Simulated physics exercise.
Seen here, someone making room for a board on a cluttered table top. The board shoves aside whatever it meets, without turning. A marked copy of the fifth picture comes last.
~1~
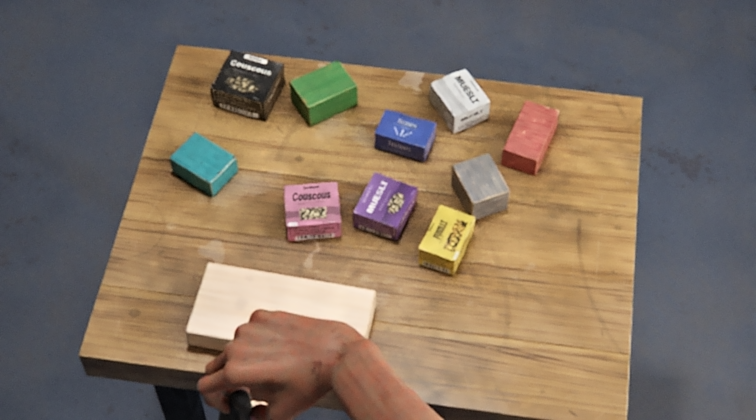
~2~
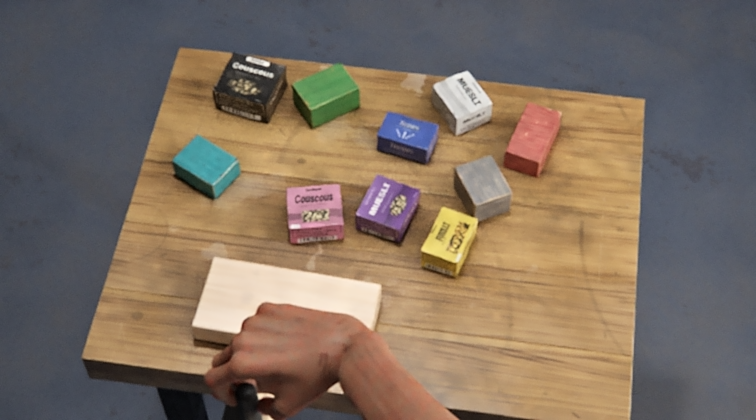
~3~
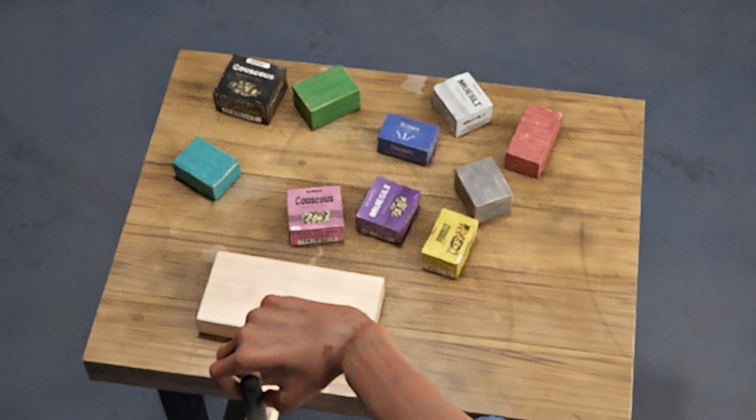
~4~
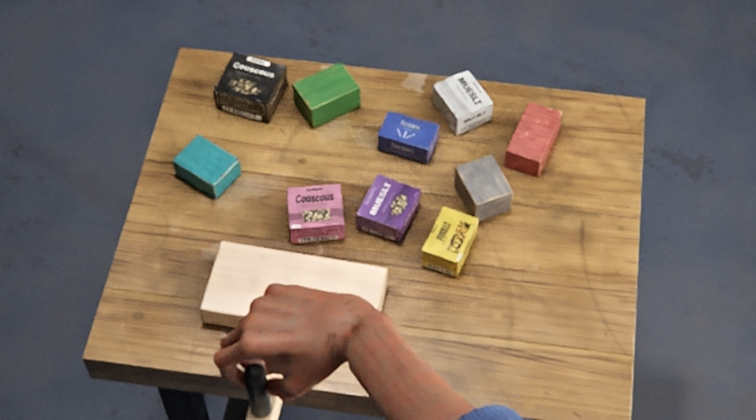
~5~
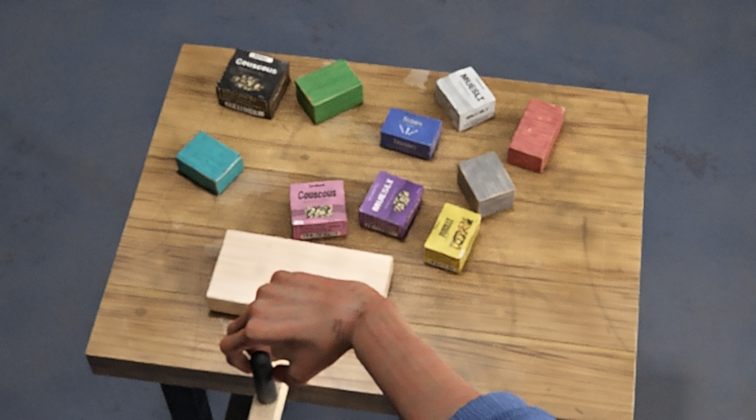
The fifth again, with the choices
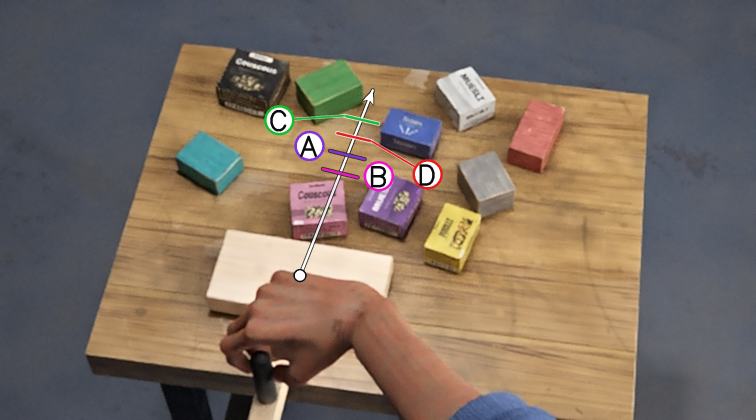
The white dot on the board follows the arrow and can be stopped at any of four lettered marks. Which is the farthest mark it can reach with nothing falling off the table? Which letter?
D is the last safe stop.
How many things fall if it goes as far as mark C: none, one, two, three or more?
In all, one.
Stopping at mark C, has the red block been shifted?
No.
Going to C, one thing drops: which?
The blue box.
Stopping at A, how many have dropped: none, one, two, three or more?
In all, none.
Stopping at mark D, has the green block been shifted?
Yes.
On the marked copy, A at (347, 155); B at (340, 174); C at (361, 120); D at (354, 137); the arrow from (300, 276) to (373, 90); the white dot at (300, 276).
Taking D. A third of the way, board (322, 231); pink packet (332, 178); purple packet (395, 187).
Two thirds of the way, board (341, 180); blue box (409, 104); pink packet (351, 131).
When it is over, board (355, 146); blue box (411, 70); green block (322, 71); nothing has fallen.
As for the rest, A is safe but short; B is safe but short; C drops the blue box.
